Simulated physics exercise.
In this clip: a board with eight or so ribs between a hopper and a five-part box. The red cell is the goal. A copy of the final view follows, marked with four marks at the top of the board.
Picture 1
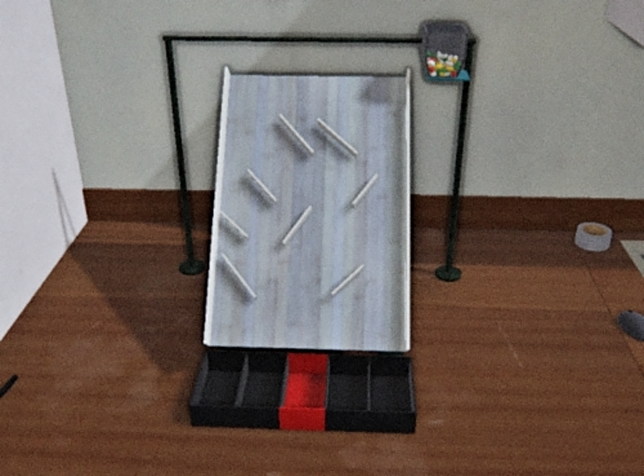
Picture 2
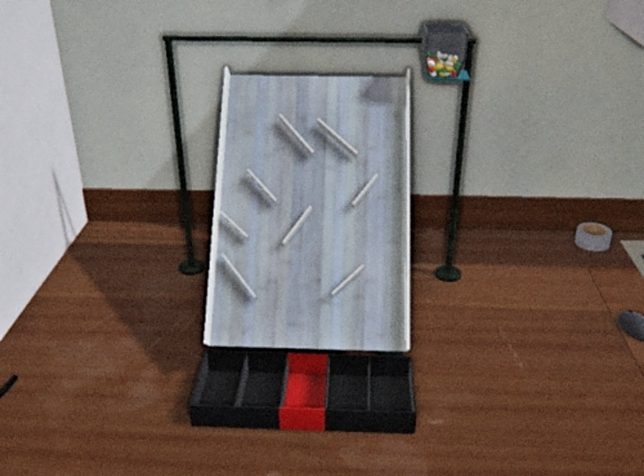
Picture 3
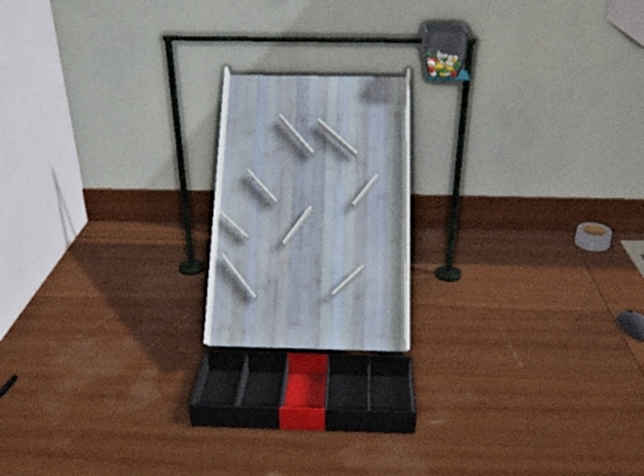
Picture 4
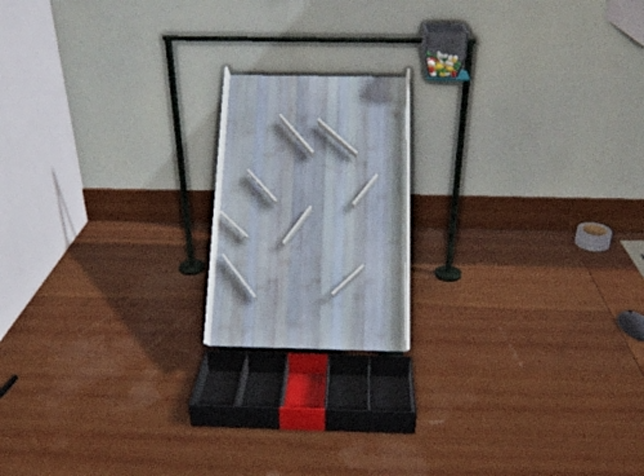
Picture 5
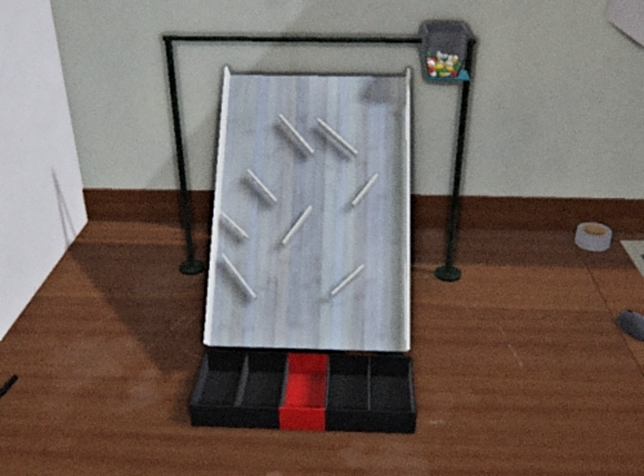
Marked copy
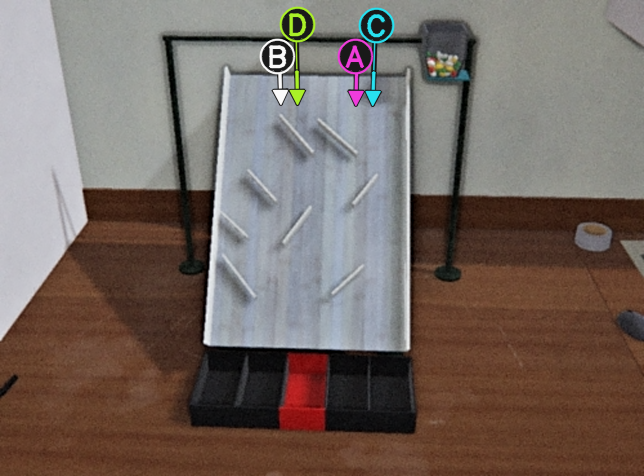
The video shows a small dark container with colorful pieces at the top right of a black frame, above a slanted board with angled ribs and a black box with a red middle section; nothing visibly moves.
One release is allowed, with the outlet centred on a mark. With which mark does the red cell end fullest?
Choose D.
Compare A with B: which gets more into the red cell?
A it is.
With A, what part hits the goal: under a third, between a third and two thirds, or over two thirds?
Mark A gives between a third and two thirds.
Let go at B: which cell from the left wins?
It is the second one.
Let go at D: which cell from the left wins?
The third.
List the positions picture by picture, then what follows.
The first frame shows hopper near (443, 68), jelly beans, door shut.
The second frame shows ribs (280, 114) to (313, 152), (318, 119) to (357, 153), (248, 169) to (276, 201).
The third frame shows ribs (353, 204) to (377, 174), (220, 211) to (248, 237), (283, 243) to (311, 206).
The fourth frame shows ribs (222, 254) to (255, 297), (332, 294) to (364, 265).
The fifth frame shows red cell near (302, 418), number 3 of 5 from the left.
On the marked copy, mark A meets the board at (355, 100); mark B meets the board at (280, 99); mark C meets the board at (372, 100); mark D meets the board at (297, 99).
With A, close to half in the red cell, close to half in other cells, only a few held on the board.
With B, close to a third in the red cell, close to half in other cells, a small share held on the board.
With C, close to half in the red cell, close to half in other cells, only a few held on the board.
With D, close to two thirds in the red cell, close to a third in other cells.
